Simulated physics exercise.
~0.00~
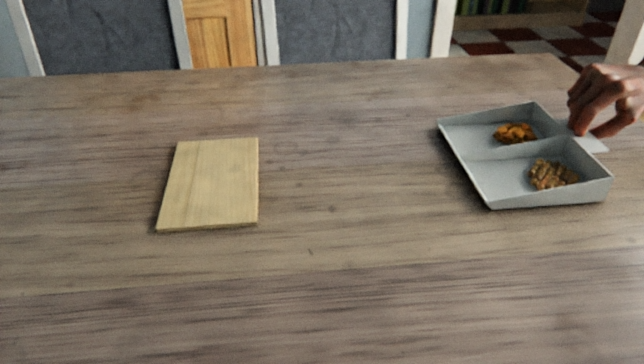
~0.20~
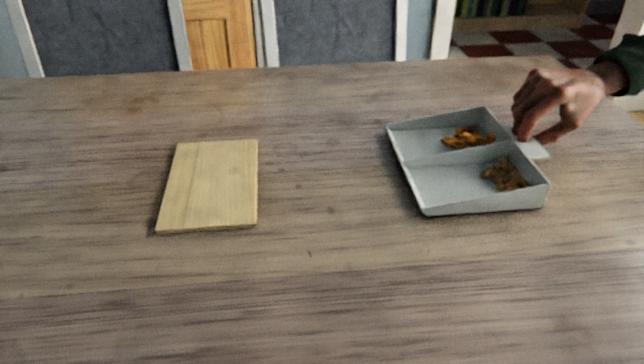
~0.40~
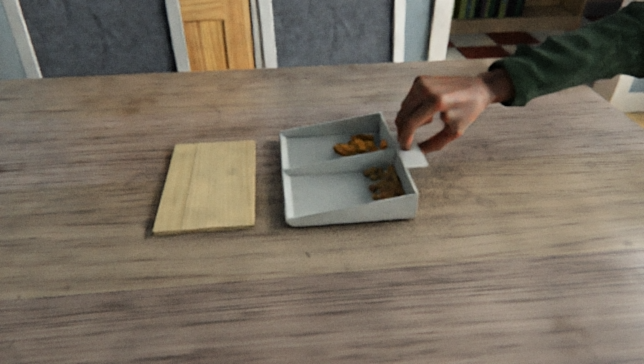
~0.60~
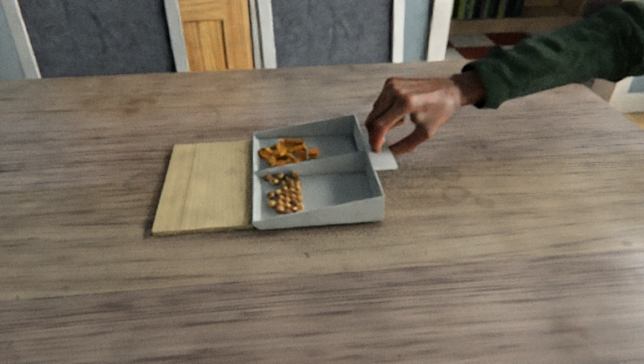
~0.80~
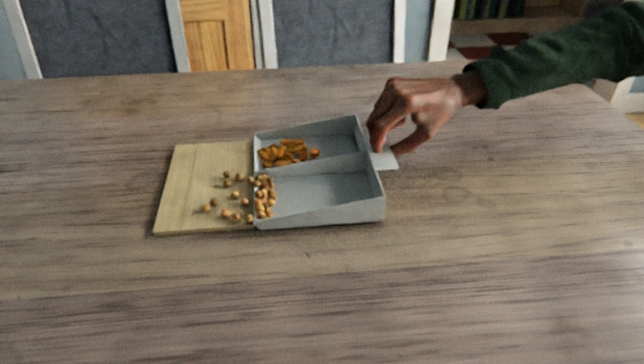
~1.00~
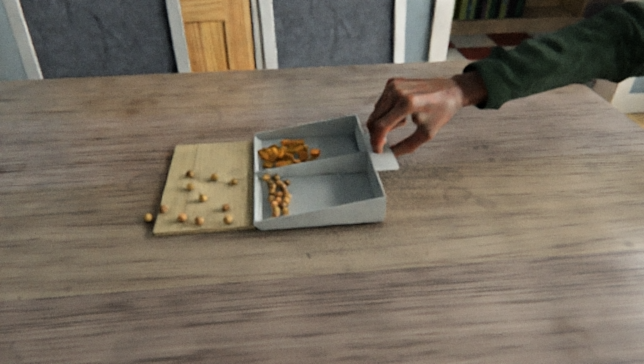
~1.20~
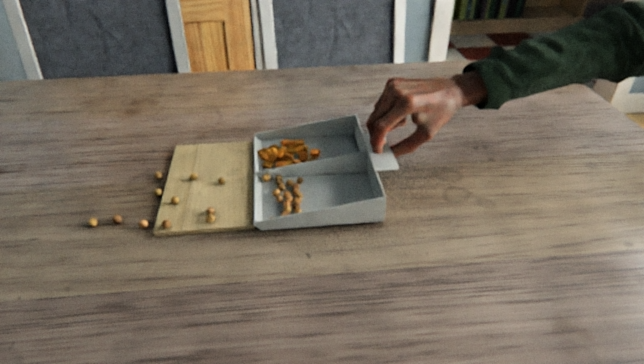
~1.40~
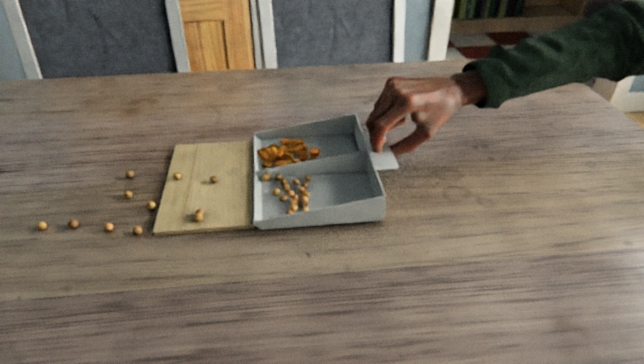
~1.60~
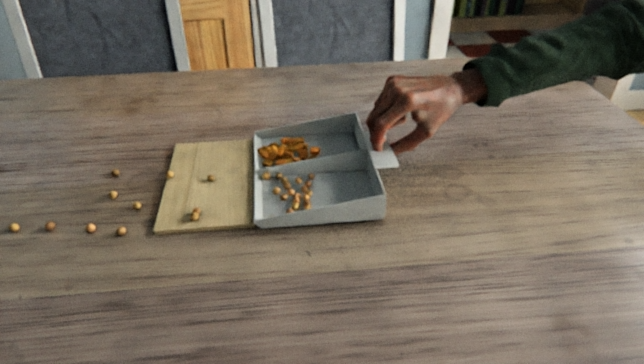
On a wooden table, a hand slides a divided tray into a board, spilling some round pieces leftward.
